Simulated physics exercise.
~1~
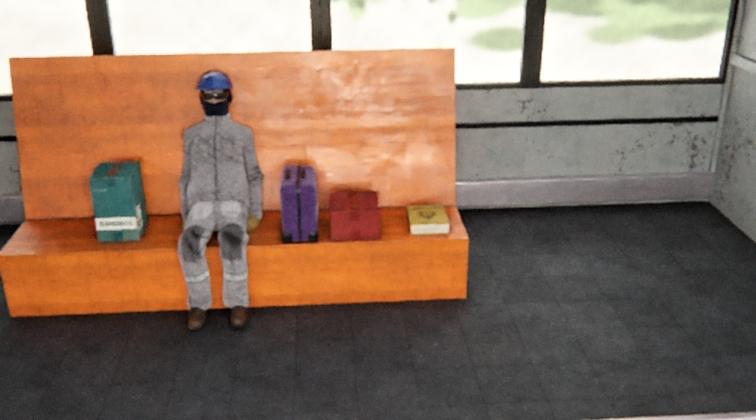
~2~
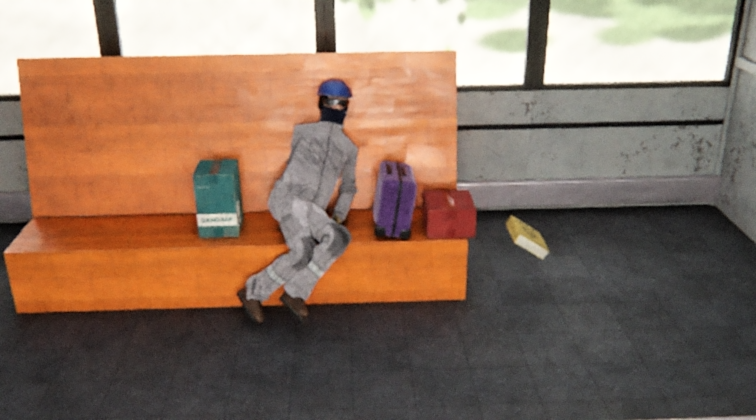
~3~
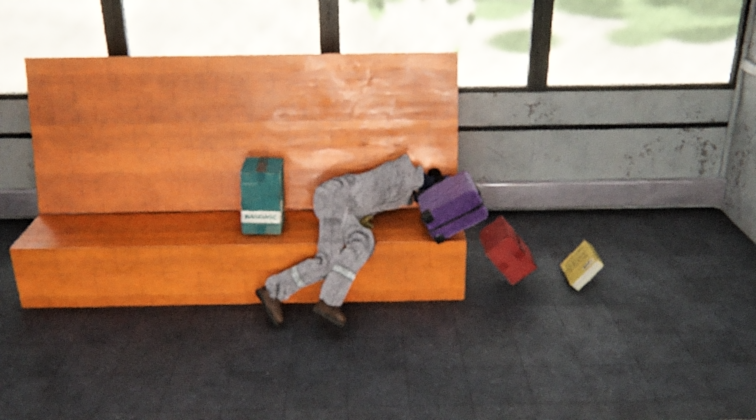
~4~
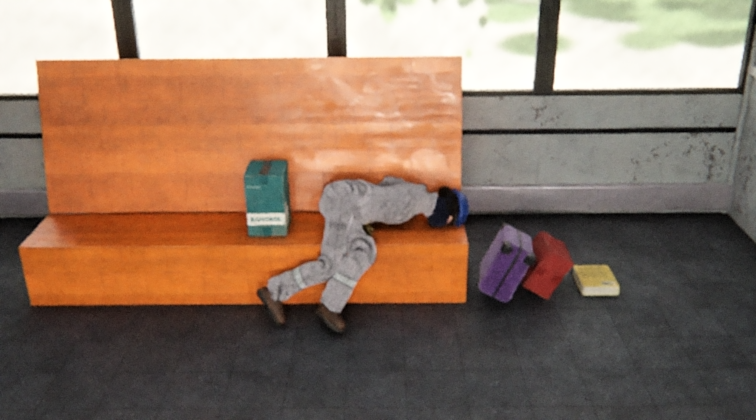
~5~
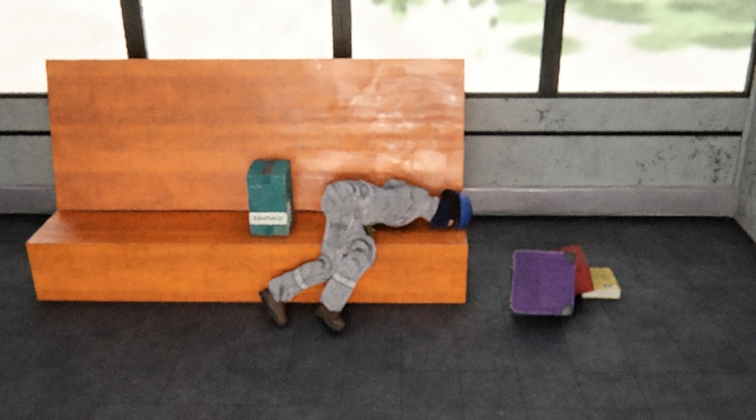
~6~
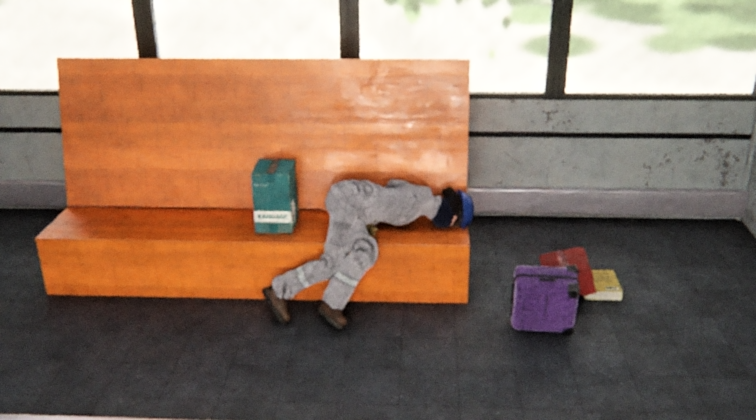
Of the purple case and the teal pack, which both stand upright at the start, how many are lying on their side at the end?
One of them is. The purple case ends on its side on the floor, while the teal pack is still upright on the bench.
